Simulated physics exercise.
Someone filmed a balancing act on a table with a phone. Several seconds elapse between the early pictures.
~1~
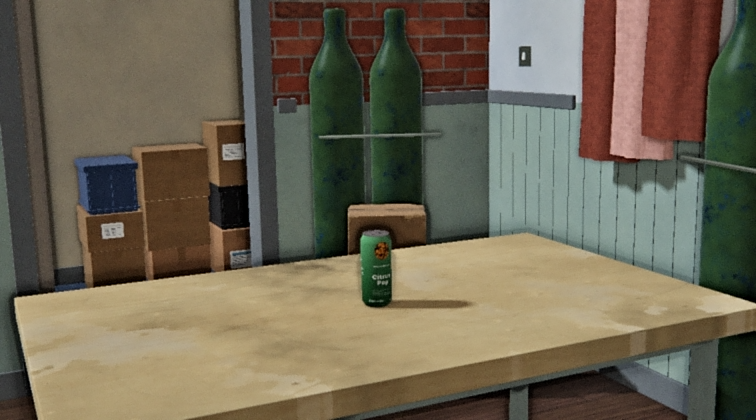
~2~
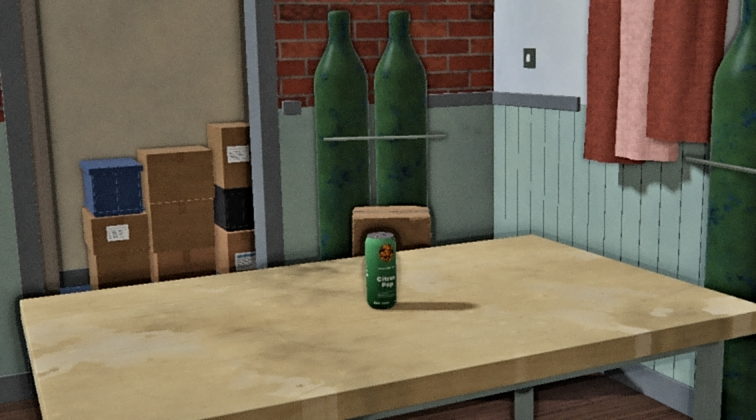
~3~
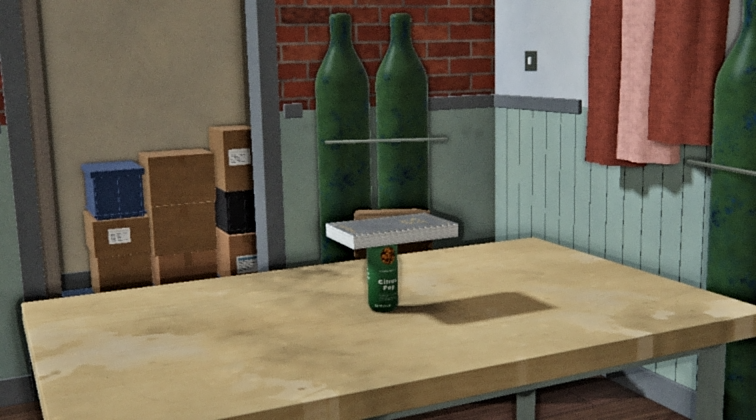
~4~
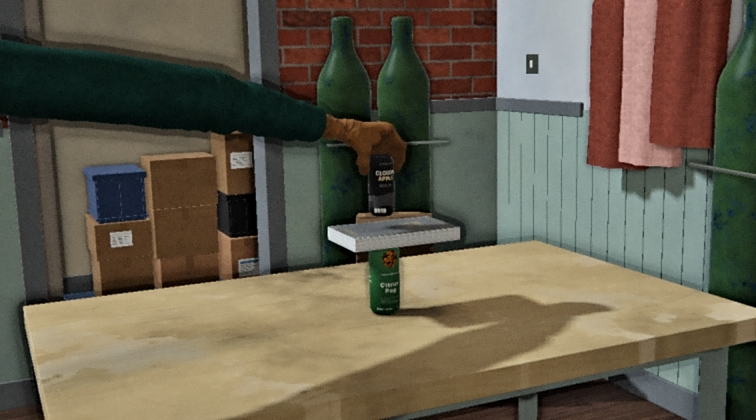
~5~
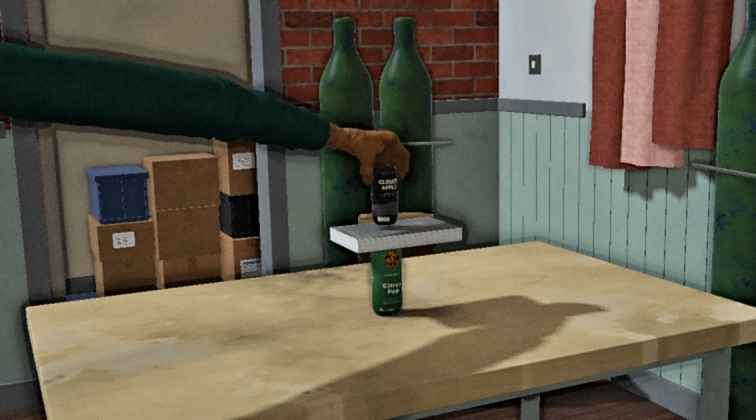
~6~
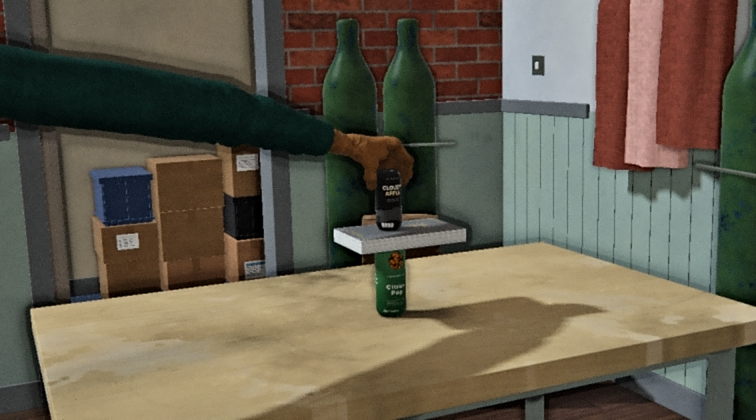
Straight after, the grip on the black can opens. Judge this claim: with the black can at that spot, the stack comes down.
The claim is wrong.
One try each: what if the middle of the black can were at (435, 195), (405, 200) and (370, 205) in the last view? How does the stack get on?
The stack tumbles down in the first case, remains standing in the second, and remains standing in the third.
Then, 0.30 s after the last picture, nothing has stirred.
Then, 1.00 s after the last picture, black can resting near (389, 200).
At rest, all 3 in place. Seen from the same camera at the end, black can near (388, 200). The stack holds.
